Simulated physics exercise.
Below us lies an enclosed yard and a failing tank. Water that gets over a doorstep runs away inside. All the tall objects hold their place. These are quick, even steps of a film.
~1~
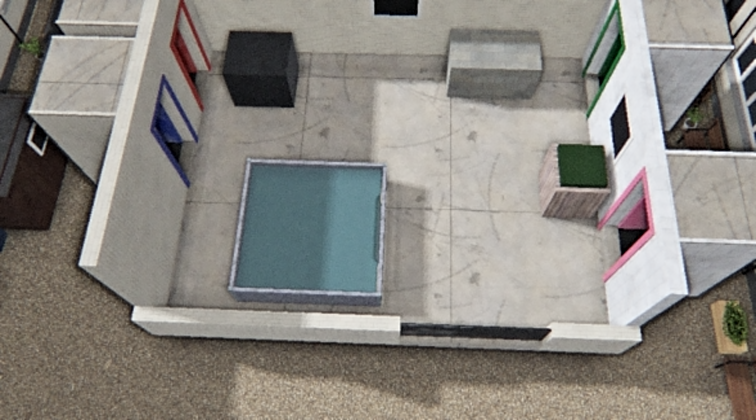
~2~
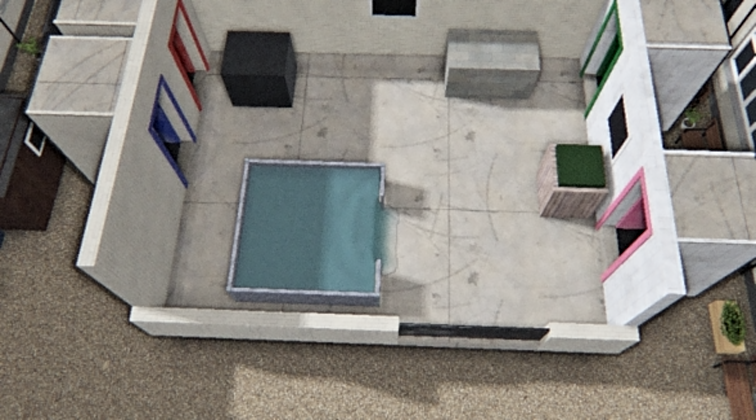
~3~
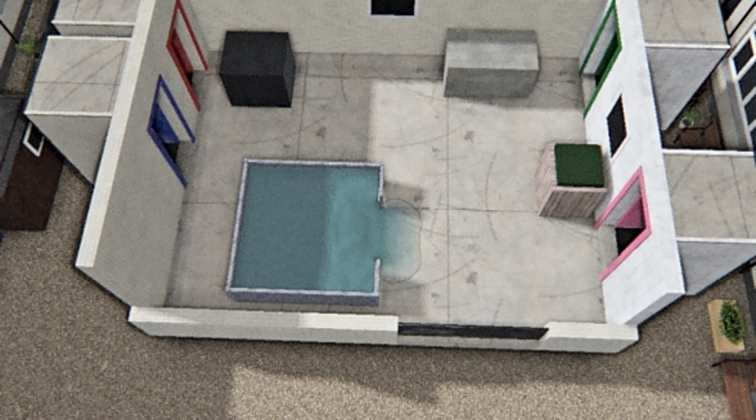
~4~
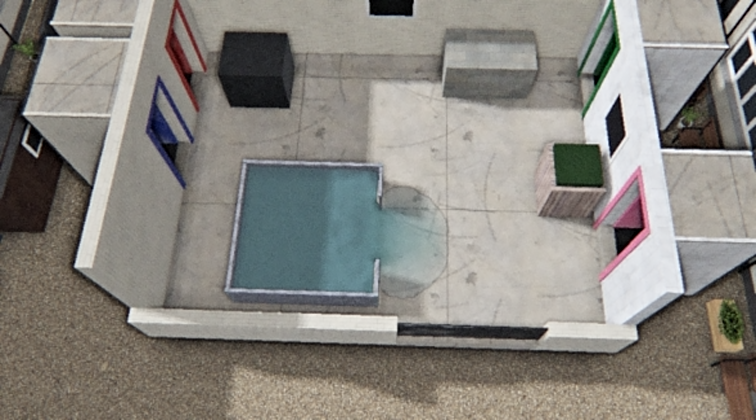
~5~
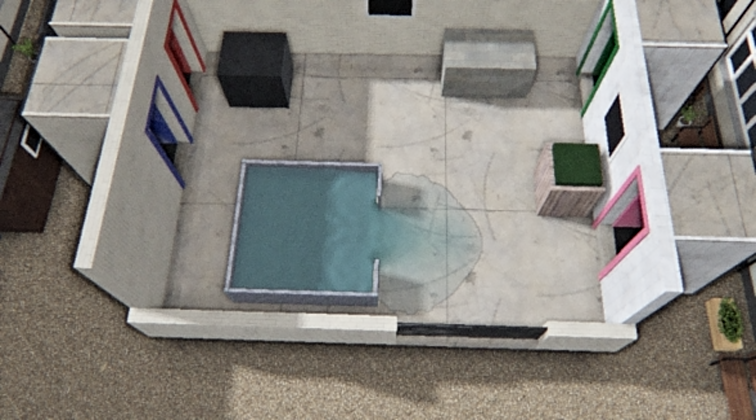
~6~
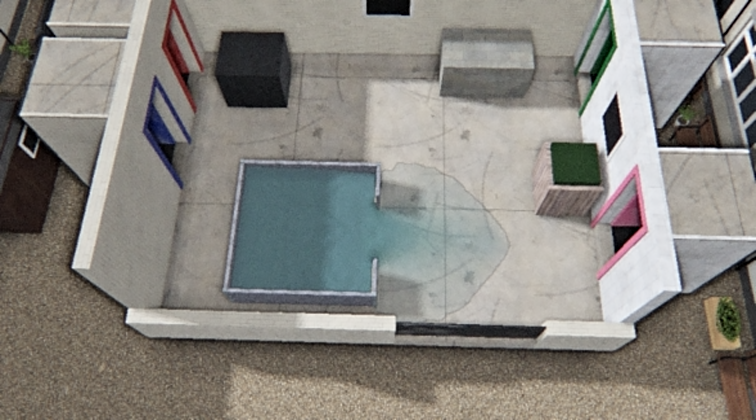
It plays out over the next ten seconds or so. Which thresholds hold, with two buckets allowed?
One by one: The blue door admits no more than that; the red door admits no more than that; the green door admits no more than that; the pink door admits no more than that.
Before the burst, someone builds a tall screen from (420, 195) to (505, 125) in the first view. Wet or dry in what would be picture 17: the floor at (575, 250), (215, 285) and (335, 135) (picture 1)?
As listed: Covered, clear, dry.
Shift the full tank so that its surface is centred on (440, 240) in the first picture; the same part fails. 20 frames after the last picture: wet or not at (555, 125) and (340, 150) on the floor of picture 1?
In turn: Under water, not flooded.
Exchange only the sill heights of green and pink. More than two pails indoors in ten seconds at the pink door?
One by one: Pink lets more in.
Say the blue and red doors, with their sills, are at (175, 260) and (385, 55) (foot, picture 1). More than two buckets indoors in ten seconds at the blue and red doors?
In short: The blue door holds; the red door holds.
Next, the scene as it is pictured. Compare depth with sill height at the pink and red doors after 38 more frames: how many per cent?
Roughly 40 per cent, then 0 per cent.
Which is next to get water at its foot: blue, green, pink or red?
First comes the one in pink.
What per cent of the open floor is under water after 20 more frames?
Near 45 in a hundred.
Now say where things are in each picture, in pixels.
Still water in the open tank at (312, 226), in the first frame.
The front is at (387, 209), out from the gap at (379, 237), in the second frame.
Water pours out at (378, 237) and has run to (410, 272), in the third frame.
The front is at (442, 264), out from the gap at (377, 237), in the fourth frame.
Water pours out at (377, 237) and has run to (477, 252), in the fifth frame.
Water pours out at (375, 237) and has run to (504, 246), in the sixth frame.
A moment on, water covers 30 % of the floor; the blue door not reached, the red door not reached, the green door not reached, the pink door wet at the sill, nothing in.
Next, water covers 40 % of the floor; the blue door not reached, the red door not reached, the green door not reached, the pink door wet at the sill, nothing in.
Then, water covers 45 % of the floor; the blue door not reached, the red door not reached, the green door wet at the sill, nothing in, the pink door under two buckets in.
Later, water covers 60 % of the floor; the blue door not reached, the red door not reached, the green door wet at the sill, nothing in, the pink door under two buckets in.
In the end, water covers 95 % of the floor; the blue door wet at the sill, nothing in, the red door wet at the sill, nothing in, the green door wet at the sill, nothing in, the pink door under two buckets in.
